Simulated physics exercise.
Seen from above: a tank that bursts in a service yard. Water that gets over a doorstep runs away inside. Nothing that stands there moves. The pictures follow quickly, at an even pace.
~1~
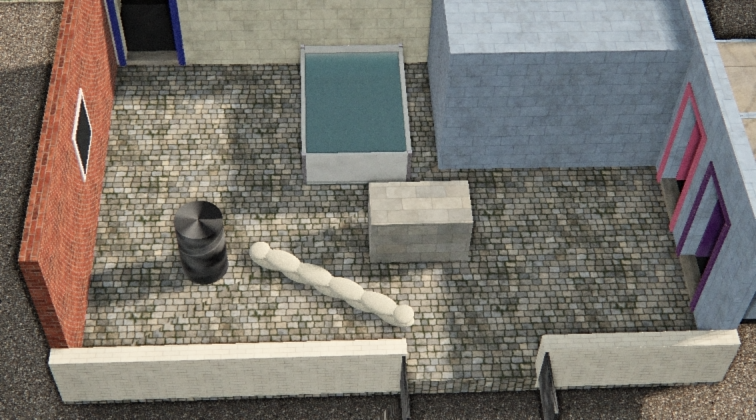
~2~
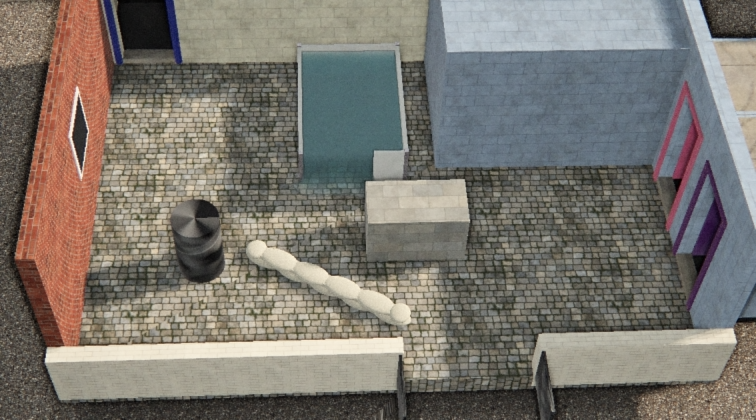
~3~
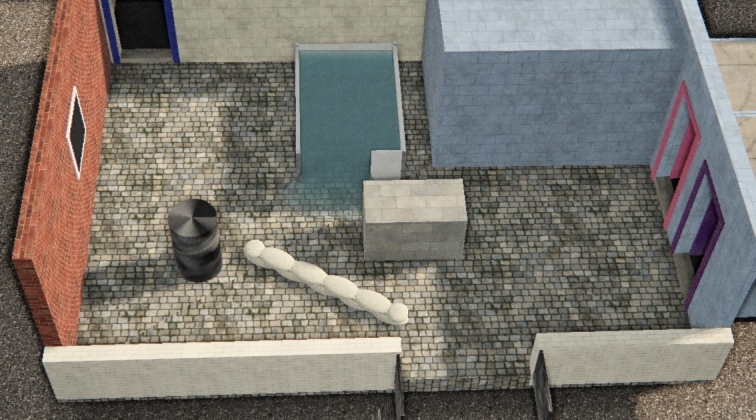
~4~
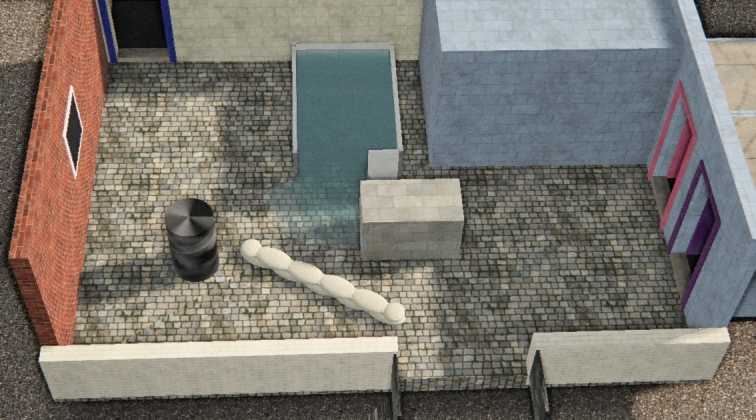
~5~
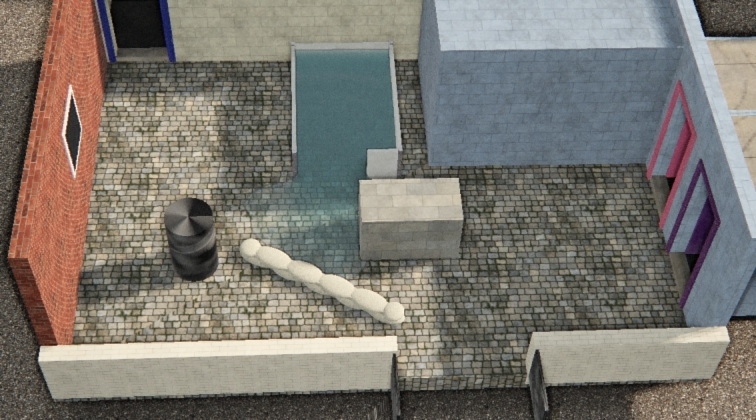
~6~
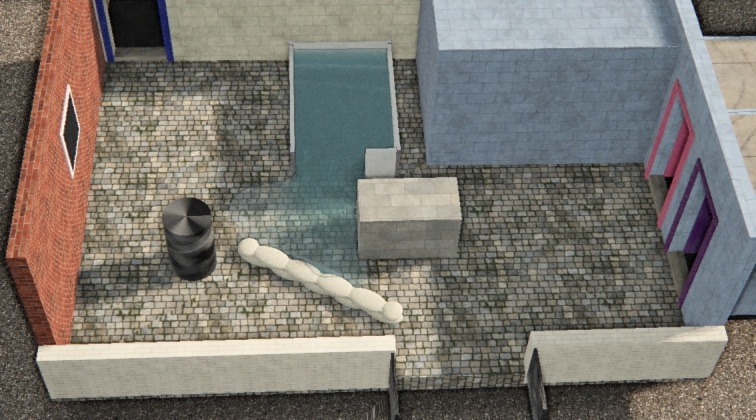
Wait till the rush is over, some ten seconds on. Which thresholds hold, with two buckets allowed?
In the end: The purple door lets in a lot; the pink door admits no more than that; the blue door admits no more than that.
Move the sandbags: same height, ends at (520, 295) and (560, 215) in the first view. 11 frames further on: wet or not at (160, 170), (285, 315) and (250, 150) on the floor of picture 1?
One after the other: Not flooded, flooded, dry.
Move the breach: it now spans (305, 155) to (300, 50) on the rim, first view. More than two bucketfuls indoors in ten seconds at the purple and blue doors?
In short: The purple one stays under; the blue one takes more.
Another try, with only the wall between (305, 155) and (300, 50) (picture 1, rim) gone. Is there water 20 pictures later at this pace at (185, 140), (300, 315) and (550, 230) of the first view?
One after the other: Covered, not flooded, not flooded.
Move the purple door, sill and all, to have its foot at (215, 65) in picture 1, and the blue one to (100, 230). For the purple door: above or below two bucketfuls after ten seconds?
One by one: The purple door is under.
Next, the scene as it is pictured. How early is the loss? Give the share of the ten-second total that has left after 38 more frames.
I make it 70 per cent.
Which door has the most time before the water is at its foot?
That is the blue-painted one.
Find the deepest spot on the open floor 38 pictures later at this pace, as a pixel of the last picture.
Around (297, 262).
A moment on, water covers 20 % of the floor; the purple door not reached, the pink door not reached, the blue door not reached.
Next, water covers 40 % of the floor; the purple door not reached, the pink door not reached, the blue door not reached.
Then, water covers 65 % of the floor; the purple door wet at the sill, nothing in, the pink door wet at the sill, nothing in, the blue door not reached.
Later, water covers 80 % of the floor; the purple door over two buckets in, the pink door wet at the sill, nothing in, the blue door wet at the sill, nothing in.
In the end, water covers 95 % of the floor; the purple door over two buckets in, the pink door wet at the sill, nothing in, the blue door wet at the sill, nothing in.
